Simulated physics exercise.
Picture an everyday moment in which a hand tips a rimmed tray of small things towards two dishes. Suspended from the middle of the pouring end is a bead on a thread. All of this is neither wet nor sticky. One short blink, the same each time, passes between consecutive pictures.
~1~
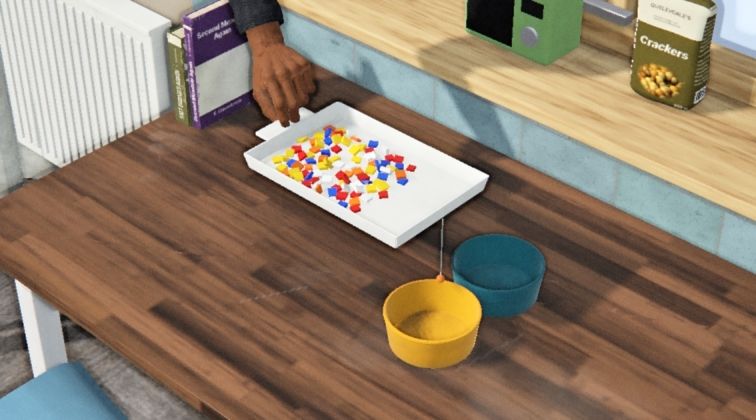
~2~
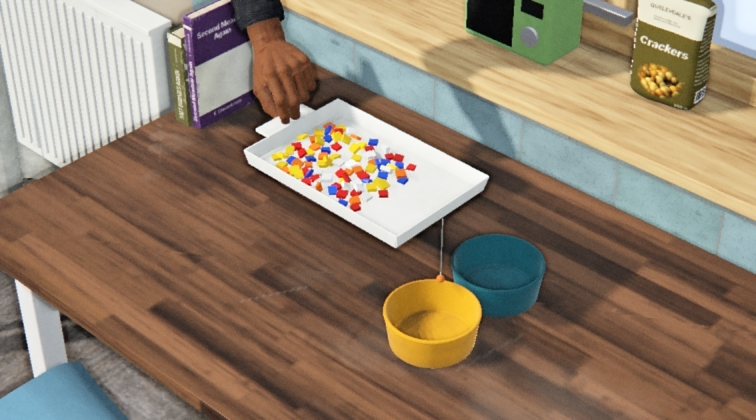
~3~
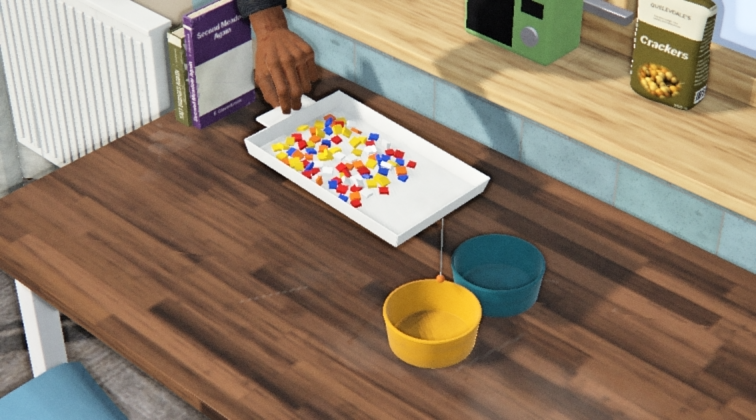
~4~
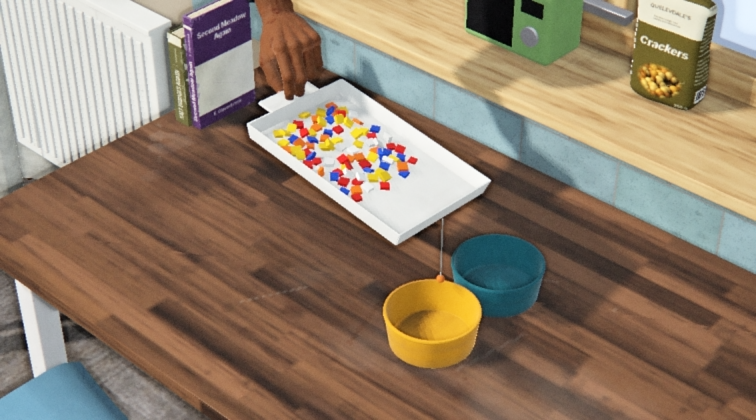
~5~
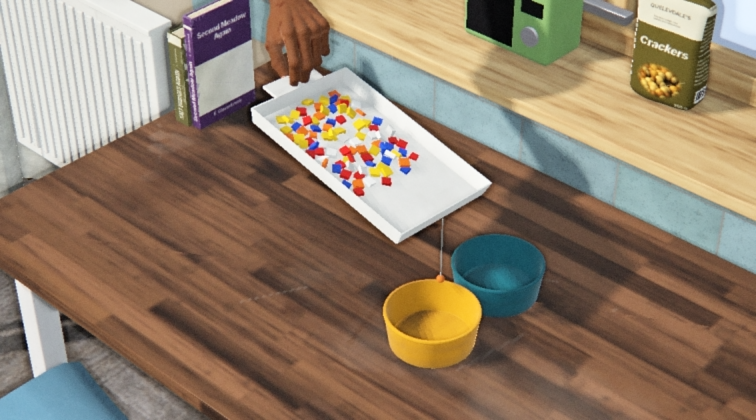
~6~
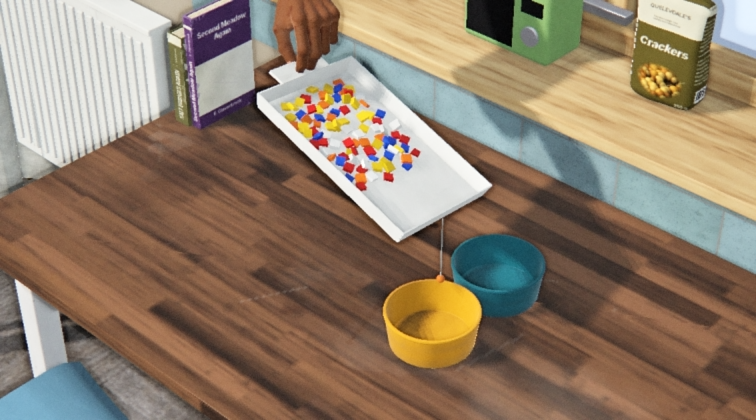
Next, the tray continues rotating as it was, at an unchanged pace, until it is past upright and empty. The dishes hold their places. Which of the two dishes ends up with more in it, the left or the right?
Larger portion: Right.
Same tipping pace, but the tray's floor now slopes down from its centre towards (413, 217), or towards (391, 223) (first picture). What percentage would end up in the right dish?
0 % and 0 %.
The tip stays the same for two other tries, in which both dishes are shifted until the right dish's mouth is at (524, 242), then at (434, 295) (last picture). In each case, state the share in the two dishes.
The first yields 70 per cent and the second 10 per cent.
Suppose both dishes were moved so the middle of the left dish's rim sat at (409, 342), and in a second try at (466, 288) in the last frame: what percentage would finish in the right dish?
First 70 per cent, second 10 per cent.
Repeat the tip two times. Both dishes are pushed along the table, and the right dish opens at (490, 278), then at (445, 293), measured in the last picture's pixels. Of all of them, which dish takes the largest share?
With the dishes at the first place it's the right-side dish, and at the second it's the right-side dish.
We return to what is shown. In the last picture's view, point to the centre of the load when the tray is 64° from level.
In the last view, the load is centred near (457, 182).
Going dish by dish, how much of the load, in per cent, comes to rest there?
Split in per cent - left dish 10, right dish 70.
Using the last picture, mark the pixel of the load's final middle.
Close to (499, 295) in the last picture.
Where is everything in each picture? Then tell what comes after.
In the first frame, corners of the pouring end (396, 234) and (483, 176), level; middle of the load (339, 165), mosaic tiles; left dish (468, 343); right dish (533, 293); bead on its thread (441, 279).
In the second frame, corners of the pouring end (396, 234) and (484, 176), level; middle of the load (339, 163).
In the third frame, corners of the pouring end (397, 233) and (485, 178), tipped barely, lowest at the right corner; middle of the load (339, 157).
In the fourth frame, corners of the pouring end (399, 232) and (486, 180), tipped a little, lowest at the right corner; middle of the load (341, 147).
In the fifth frame, corners of the pouring end (401, 231) and (487, 182), tipped clearly, lowest at the right corner; middle of the load (343, 138).
In the sixth frame, corners of the pouring end (403, 230) and (487, 184), tipped clearly, lowest at the right corner; middle of the load (347, 130), just a few on the move; left dish (468, 343); right dish (533, 293).
Just after the last frame, tray tipped steeply; almost all on the tray; just a few in the air.
A moment on, tray tipped right over; roughly half on the tray; roughly a quarter in the right dish; about a tenth outside both; about a tenth in the air.
Further on, tray tipped past a quarter turn; about a tenth in the left dish; the larger part in the right dish; about a tenth outside both.
When it is over, tray tipped past a quarter turn; about a tenth in the left dish; the larger part in the right dish; about a tenth outside both.
